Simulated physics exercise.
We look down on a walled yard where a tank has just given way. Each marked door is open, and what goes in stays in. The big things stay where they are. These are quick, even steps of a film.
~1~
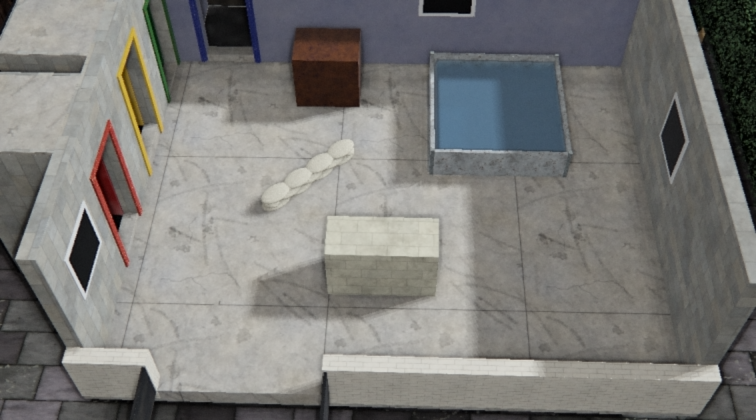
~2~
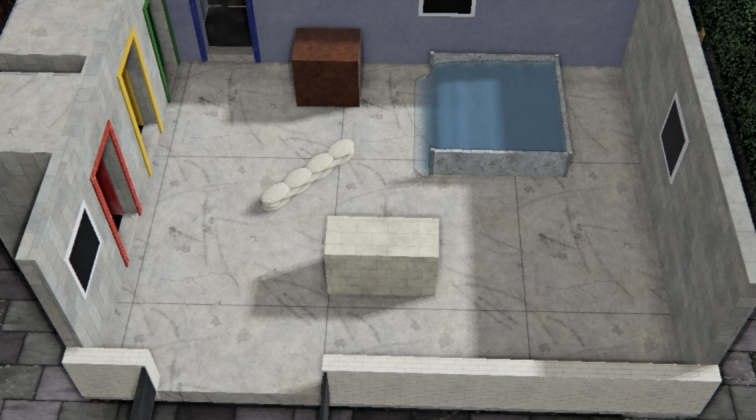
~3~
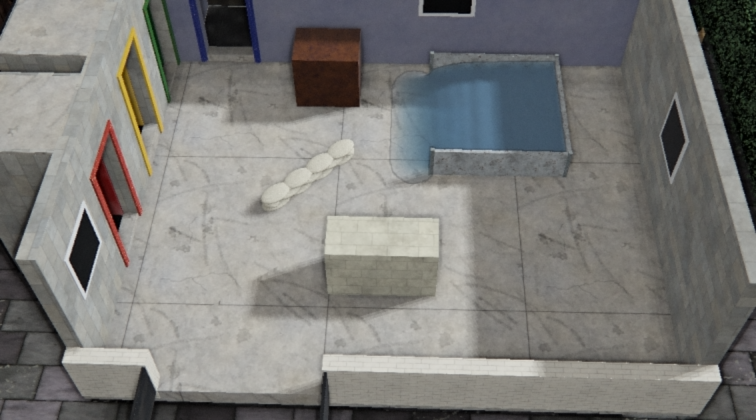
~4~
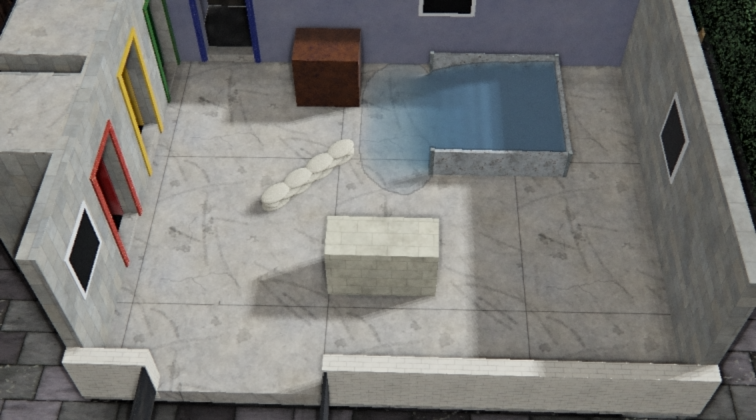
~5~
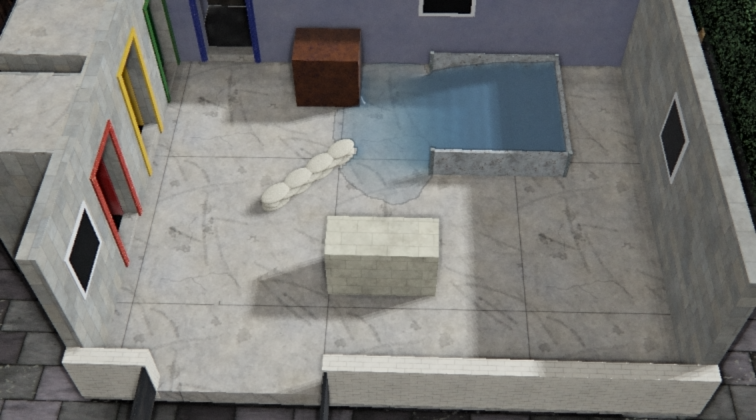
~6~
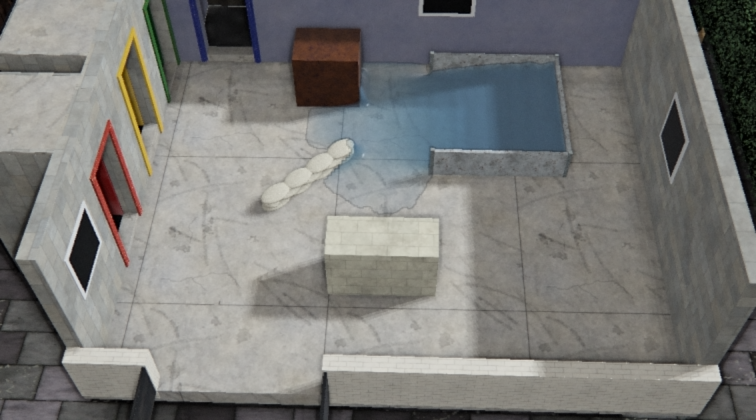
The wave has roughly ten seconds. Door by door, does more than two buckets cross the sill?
The red door stays under that; the yellow door stays under that; the blue door stays under that; the green door takes more than that.
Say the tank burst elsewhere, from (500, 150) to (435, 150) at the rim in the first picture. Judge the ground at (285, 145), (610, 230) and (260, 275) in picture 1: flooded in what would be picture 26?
In that order: No water, free of water, flooded.
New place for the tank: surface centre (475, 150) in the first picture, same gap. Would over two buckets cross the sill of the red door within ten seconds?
Red is over.
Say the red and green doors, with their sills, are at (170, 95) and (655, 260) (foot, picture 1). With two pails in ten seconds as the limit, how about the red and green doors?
One by one: Red passes that mark, green takes less.
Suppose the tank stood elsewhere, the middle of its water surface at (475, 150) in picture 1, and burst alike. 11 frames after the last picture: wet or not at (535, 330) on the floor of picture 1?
Answer: Clear.
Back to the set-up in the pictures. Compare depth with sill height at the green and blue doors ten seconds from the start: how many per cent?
About 80 and 30 per cent.
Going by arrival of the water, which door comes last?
It is the red door.
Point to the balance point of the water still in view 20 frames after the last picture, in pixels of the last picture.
Near (342, 146).
A moment on, water covers 20 % of the floor; the red door not reached, the yellow door not reached, the blue door not reached, the green door not reached.
Next, water covers 35 % of the floor; the red door not reached, the yellow door wet at the sill, nothing in, the blue door wet at the sill, nothing in, the green door wet at the sill, nothing in.
Then, water covers 55 % of the floor; the red door wet at the sill, nothing in, the yellow door wet at the sill, nothing in, the blue door wet at the sill, nothing in, the green door over two buckets in.
Later, water covers 60 % of the floor; the red door wet at the sill, nothing in, the yellow door wet at the sill, nothing in, the blue door wet at the sill, nothing in, the green door far over two buckets in.
In the end, water covers 80 % of the floor; the red door under two buckets in, the yellow door wet at the sill, nothing in, the blue door wet at the sill, nothing in, the green door far over two buckets in.
